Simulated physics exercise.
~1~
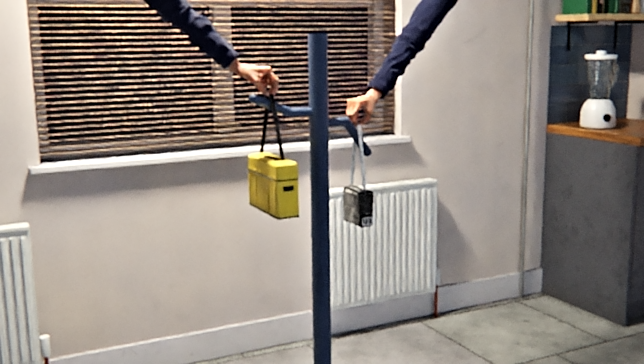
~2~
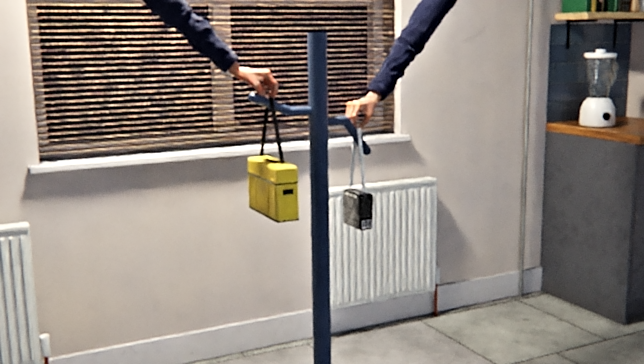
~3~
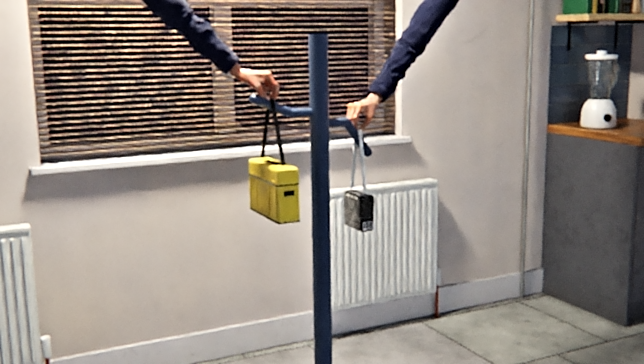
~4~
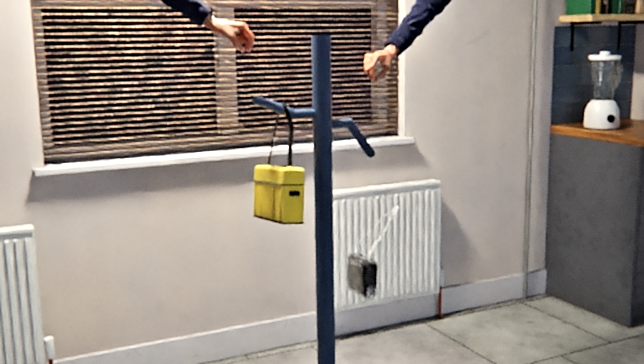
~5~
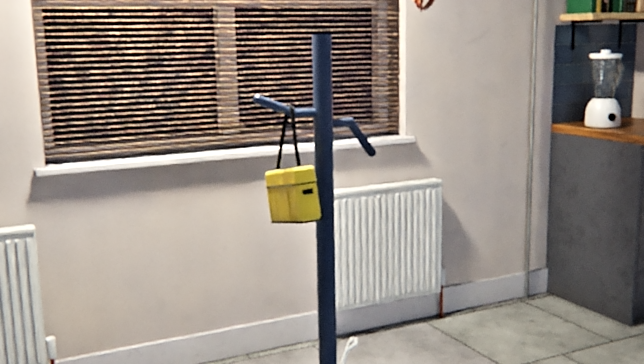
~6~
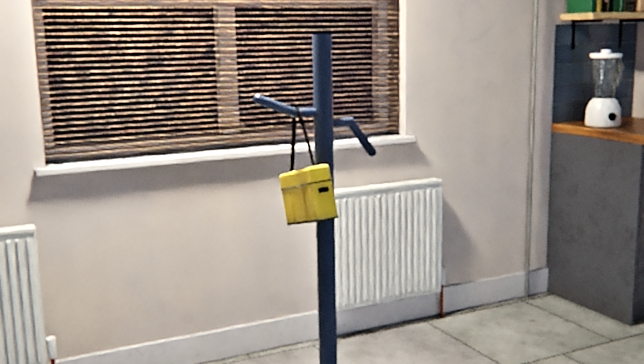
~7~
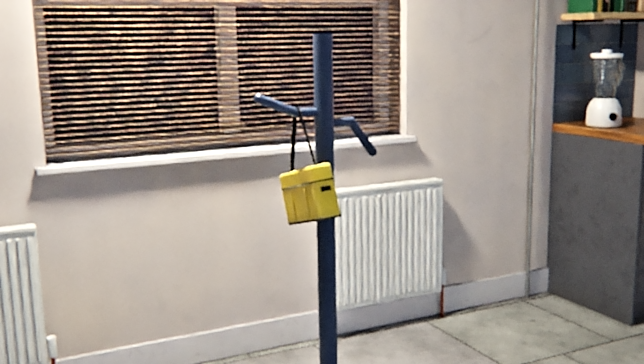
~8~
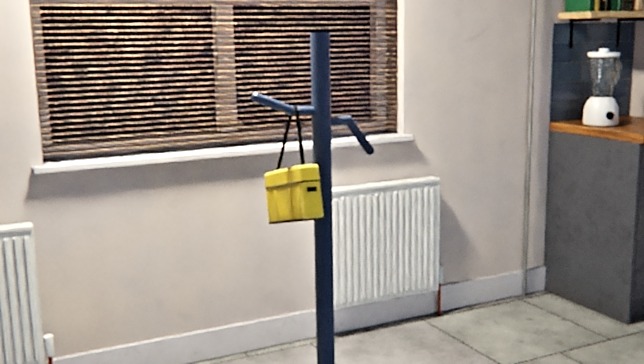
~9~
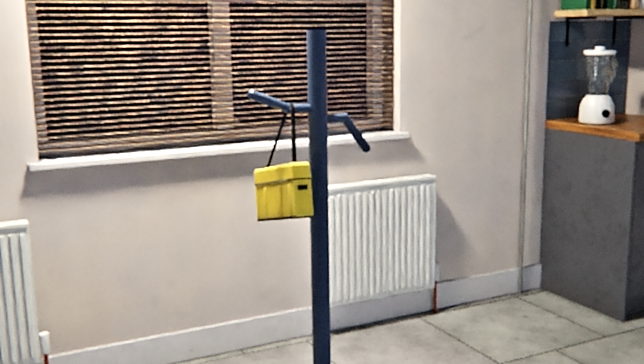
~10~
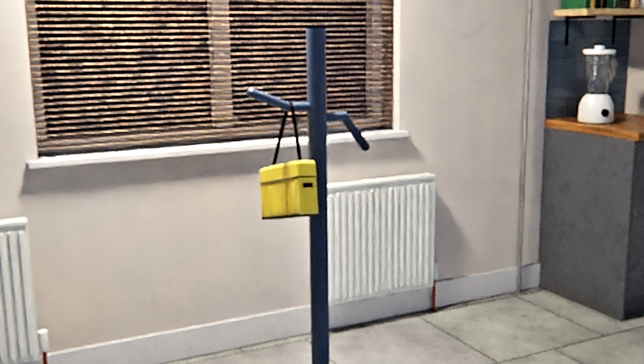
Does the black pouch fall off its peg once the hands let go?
Yes, the black pouch slips off the right peg and drops to the floor, while the yellow case stays hanging on the left one.
